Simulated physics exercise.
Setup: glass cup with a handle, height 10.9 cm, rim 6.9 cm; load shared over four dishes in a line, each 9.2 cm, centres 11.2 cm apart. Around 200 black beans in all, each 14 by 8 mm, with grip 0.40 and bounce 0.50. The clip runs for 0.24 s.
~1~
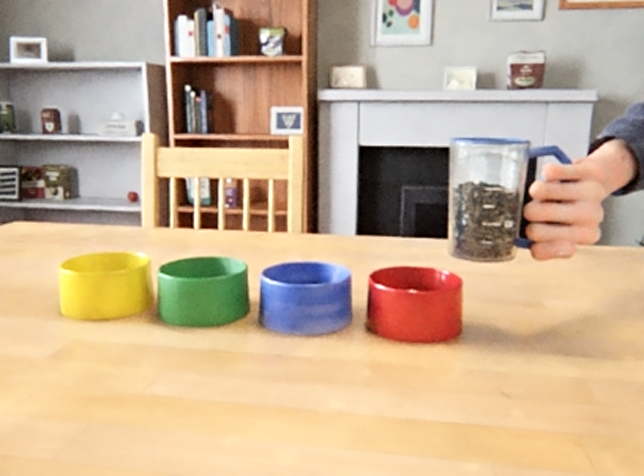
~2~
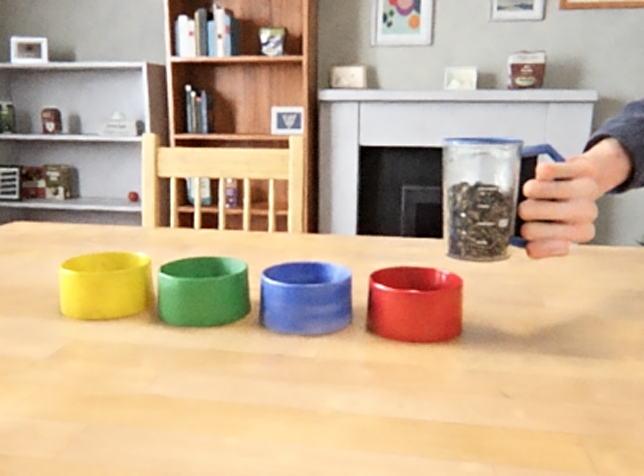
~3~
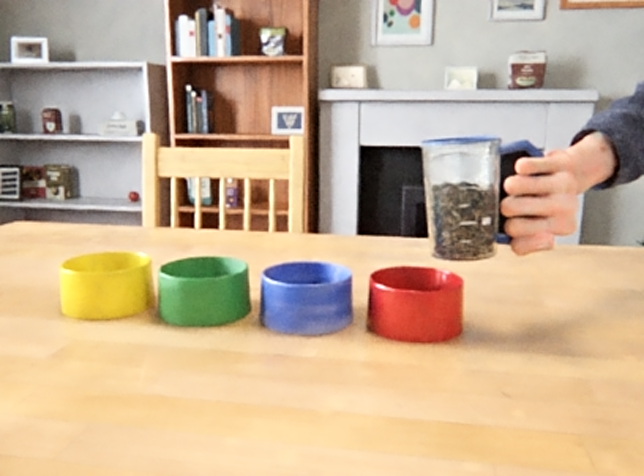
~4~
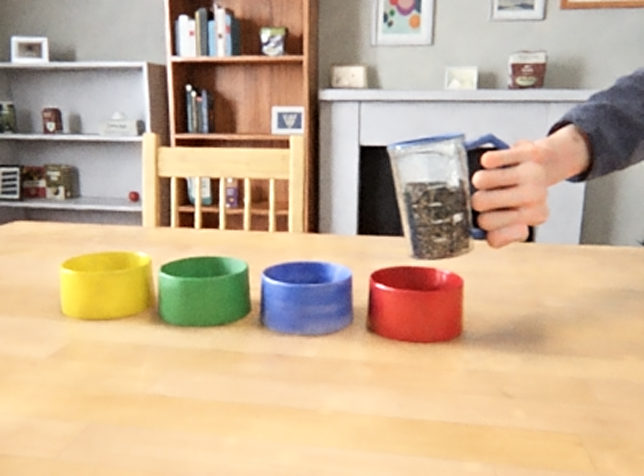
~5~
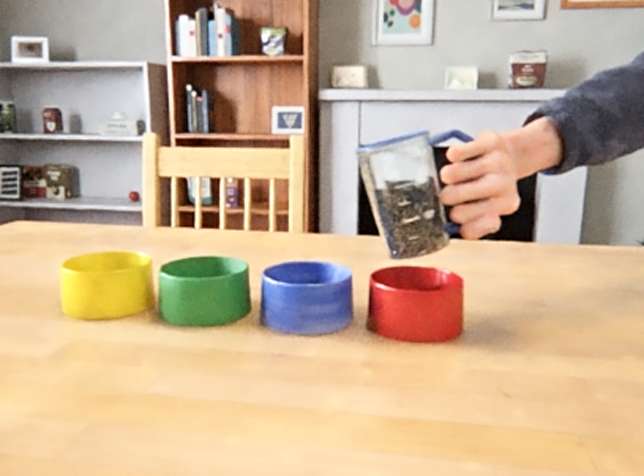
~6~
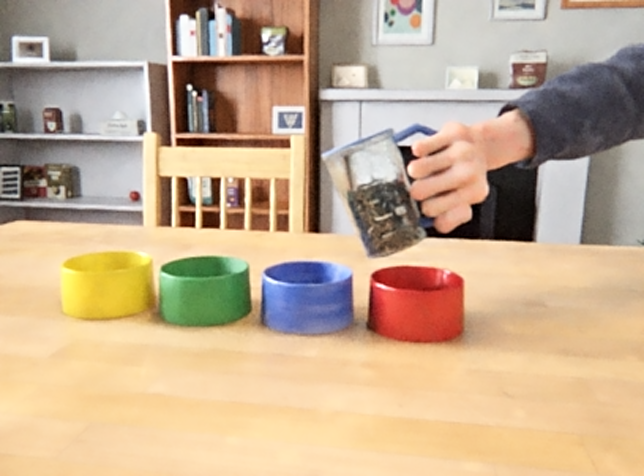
At a wooden table, a hand moving a glass cup of dark beans leftward above four coloured dishes, gradually tilting it left.
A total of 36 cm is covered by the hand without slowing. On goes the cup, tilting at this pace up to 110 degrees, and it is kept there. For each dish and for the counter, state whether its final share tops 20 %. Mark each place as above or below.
Marks: Red below, blue below, green below, yellow above, counter below.
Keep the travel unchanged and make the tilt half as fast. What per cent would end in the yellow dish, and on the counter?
Yellow 90, counter 10.
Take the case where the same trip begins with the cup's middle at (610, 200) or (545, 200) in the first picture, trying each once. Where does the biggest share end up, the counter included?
The winner: Green; yellow.
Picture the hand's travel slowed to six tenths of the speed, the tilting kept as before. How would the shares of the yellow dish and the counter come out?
Shares: Yellow 60, counter 40.
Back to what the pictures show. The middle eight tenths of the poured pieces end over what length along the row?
Length: Approx. 5 cm.
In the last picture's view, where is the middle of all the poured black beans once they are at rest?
Around (97, 285).
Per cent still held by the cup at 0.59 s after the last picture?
Roughly 90 %.
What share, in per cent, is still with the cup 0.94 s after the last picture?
Some 65 %.
Then, 0.36 s after the last picture, tilt 65 degrees; cup holds 100 %.
Then, 0.59 s after the last picture, tilt 93 degrees; cup holds 90 %.
Then, 0.94 s after the last picture, tilt 110 degrees; cup holds 65 %, yellow 25 %.
In the end, red 0 %, blue 0 %, green 0 %, yellow 90 %, counter 10 %.
